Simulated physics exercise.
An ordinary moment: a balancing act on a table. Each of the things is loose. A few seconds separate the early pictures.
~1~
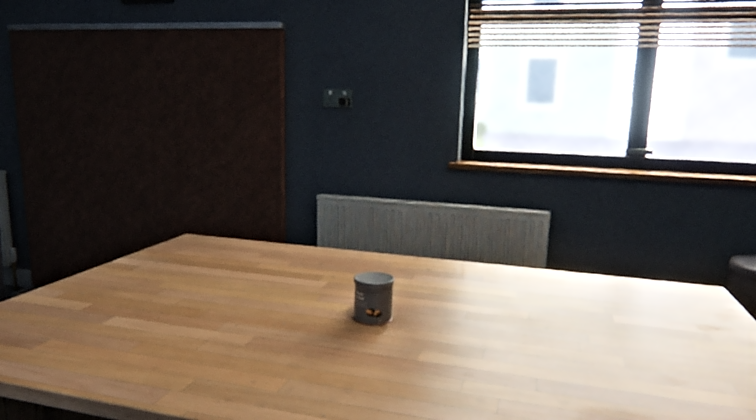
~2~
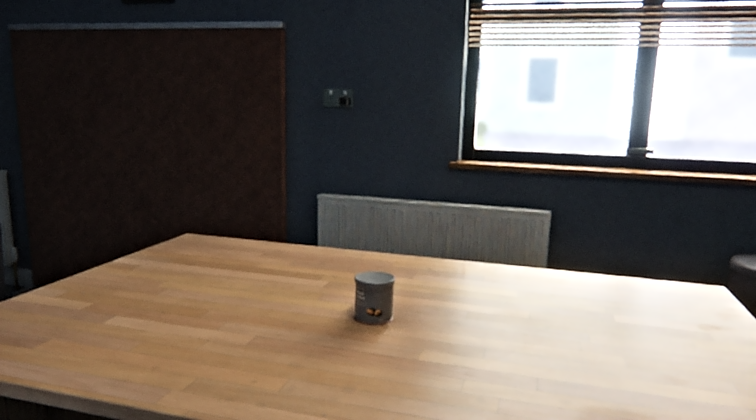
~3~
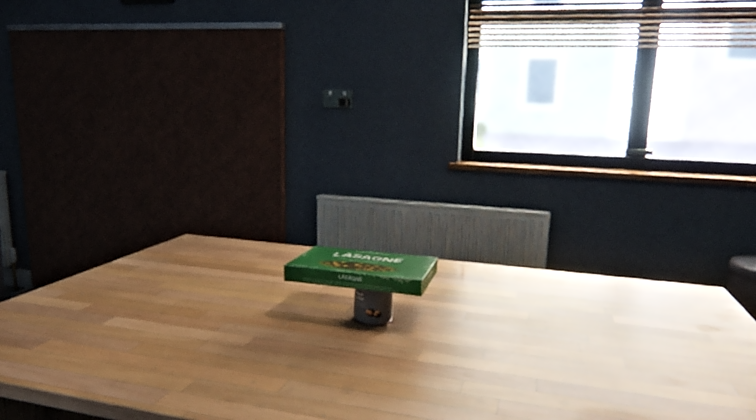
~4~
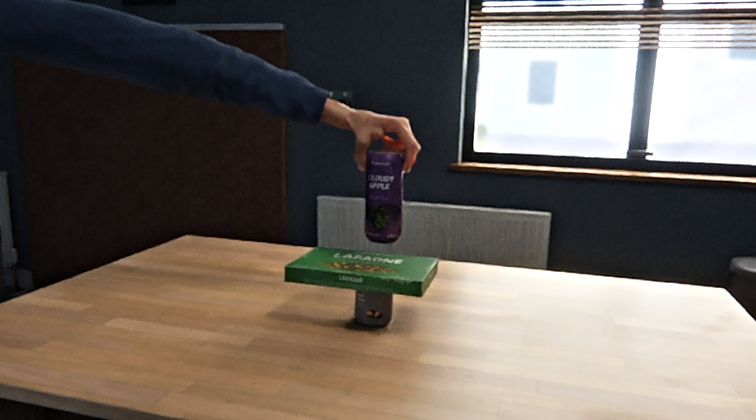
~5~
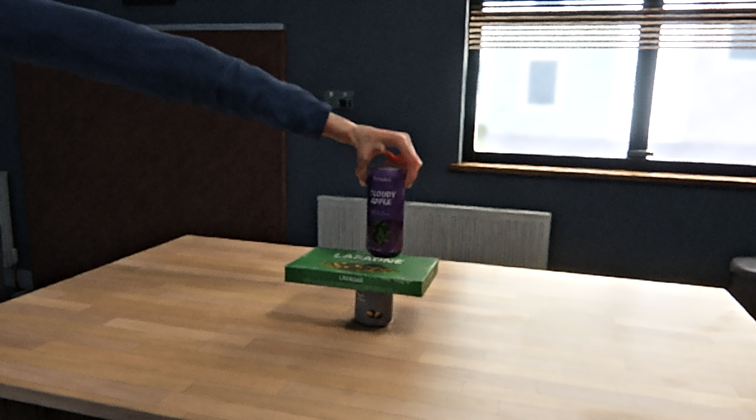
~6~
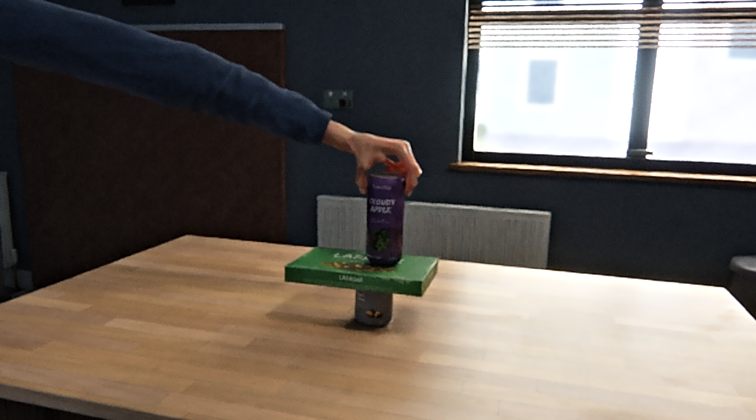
At the start, a small grey tin stands alone on a wooden table, and nothing moves. Then a green lasagne box is lying flat across the top of the tin. An arm in a blue sleeve reaches in from the left, holding a purple can above the box, and lowers it onto the box.
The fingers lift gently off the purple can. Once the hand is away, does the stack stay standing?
Yes.
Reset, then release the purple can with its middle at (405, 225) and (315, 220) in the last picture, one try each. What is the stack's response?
Case A: It survives; case B: It caves in.
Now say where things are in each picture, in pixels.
In the first picture, the last thing is not in view yet; grey tin (374, 298).
In the second picture, the last thing is not in view yet; grey tin (374, 298).
In the third picture, the last thing is not in view yet; grey tin (374, 298).
The fourth picture shows still above its spot; purple can (384, 196); grey tin (374, 300).
The fifth picture shows still above its spot; purple can (386, 211); grey tin (374, 300).
The sixth picture shows in place under the hand; purple can (385, 219); grey tin (374, 299).
Then, 0.50 s later than the last frame, all is still.
Then, 1.30 s later than the last frame, purple can resting near (386, 220).
When it is over, all 3 as before. End places, in pixels of the last picture, purple can near (386, 220). The stack holds.
